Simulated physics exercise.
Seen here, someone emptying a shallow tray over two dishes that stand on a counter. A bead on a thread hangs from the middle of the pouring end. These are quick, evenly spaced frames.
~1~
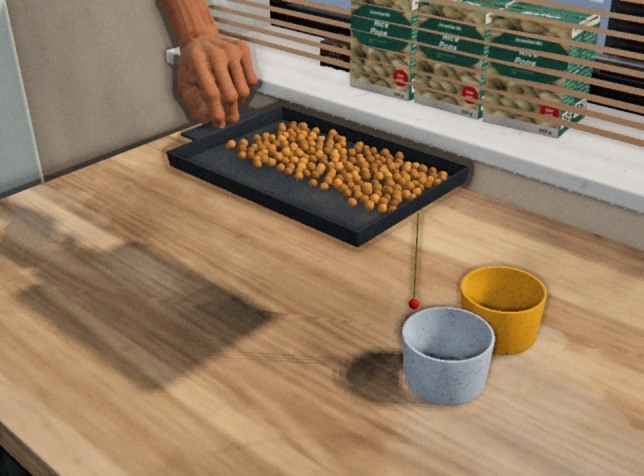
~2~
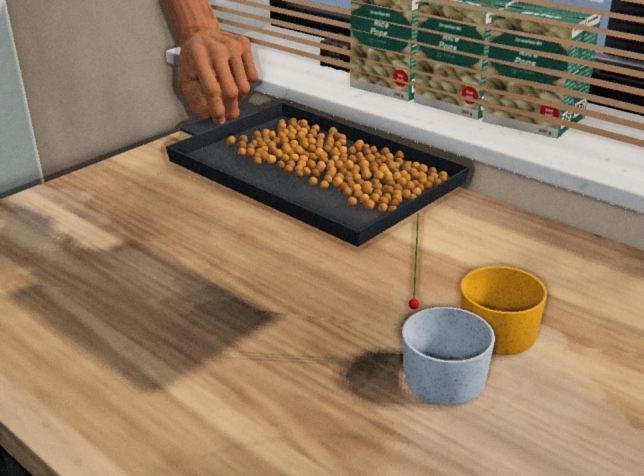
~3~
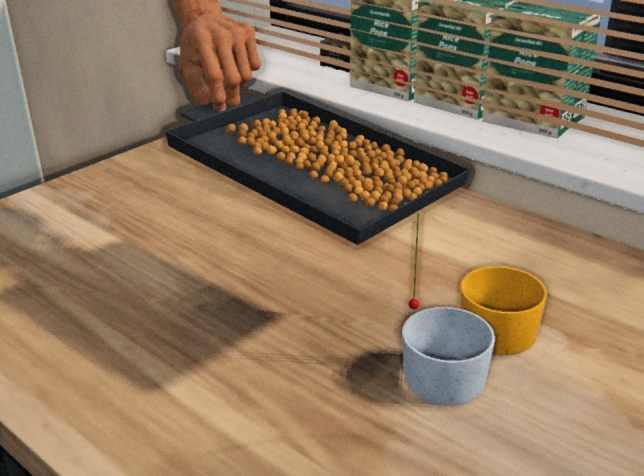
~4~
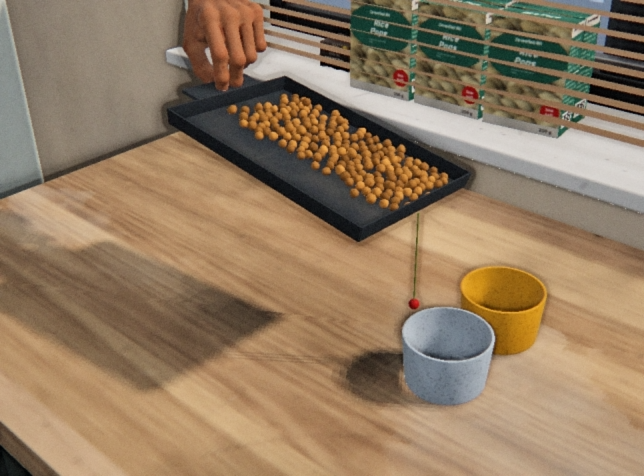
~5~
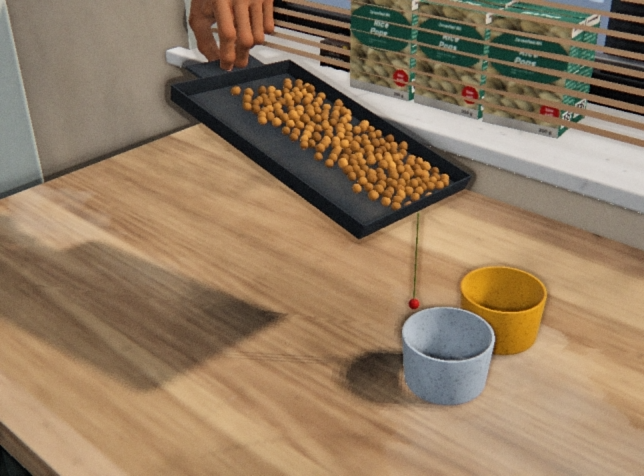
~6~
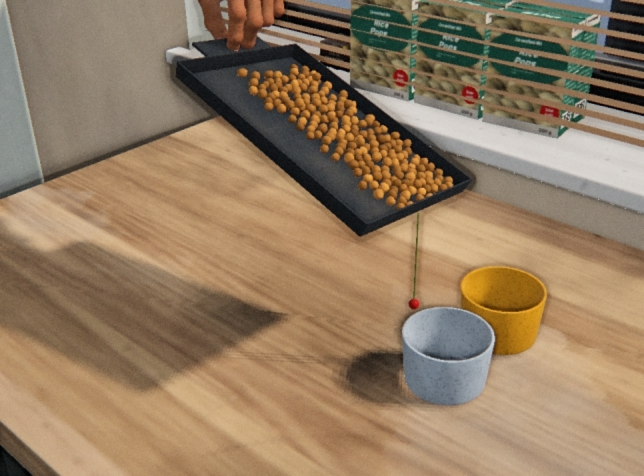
A dark shallow tray heaped with small round golden-brown roasted chickpeas is held by a hand at its far left end, above a pale wooden counter seen from a raised, steady viewpoint. A red bead hangs on a thread below the tray, near a grey-blue dish and a yellow one, with green boxes behind slats. The hand lifts its end steadily, slanting the tray down toward the right.
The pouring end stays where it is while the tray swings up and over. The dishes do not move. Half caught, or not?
They take over half between them.
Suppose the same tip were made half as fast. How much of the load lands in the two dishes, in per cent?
It comes to 70 per cent or so.
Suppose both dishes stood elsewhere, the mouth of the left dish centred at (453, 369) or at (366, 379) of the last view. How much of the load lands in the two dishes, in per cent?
In turn 30 and 20 in a hundred.
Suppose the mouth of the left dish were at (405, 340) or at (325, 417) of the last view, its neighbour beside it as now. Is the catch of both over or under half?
One: Over half. Two: The smaller part.
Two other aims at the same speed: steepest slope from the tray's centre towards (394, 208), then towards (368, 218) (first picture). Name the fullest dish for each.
In turn: The left one; the left dish.
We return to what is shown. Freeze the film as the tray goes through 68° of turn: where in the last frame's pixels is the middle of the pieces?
At about (422, 140).
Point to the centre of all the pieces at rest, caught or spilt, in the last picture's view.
At about (472, 346).
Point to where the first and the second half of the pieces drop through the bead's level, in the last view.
First near (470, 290), later near (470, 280).
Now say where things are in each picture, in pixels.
The first frame shows corners of the pouring end near (358, 231) and (466, 167), level; middle of the load near (339, 166), roasted chickpeas; left dish near (484, 371); right dish near (538, 323); bead on its thread near (414, 304).
The second frame shows corners of the pouring end near (358, 230) and (467, 167), level; middle of the load near (339, 165).
The third frame shows corners of the pouring end near (359, 228) and (468, 169), tipped barely, lowest at the right corner; middle of the load near (344, 155).
The fourth frame shows corners of the pouring end near (362, 226) and (468, 172), tipped a little, lowest at the right corner; middle of the load near (345, 148).
The fifth frame shows corners of the pouring end near (364, 224) and (469, 175), tipped clearly, lowest at the right corner; middle of the load near (344, 143).
The sixth frame shows corners of the pouring end near (367, 222) and (469, 178), tipped clearly, lowest at the right corner; middle of the load near (350, 137); left dish near (484, 371); right dish near (538, 323).
Shortly afterwards, tray tipped steeply; all but a few on the tray; only a few in the air.
Next, tray tipped past a quarter turn; near half on the tray; a little in the left dish; a little in the right dish; only a few outside both; near a third in the air.
Some moments later, tray tipped past a quarter turn; near a third in the left dish; near a third in the right dish; near a quarter outside both.
In the end, tray tipped past a quarter turn; near a third in the left dish; near a third in the right dish; near a quarter outside both.
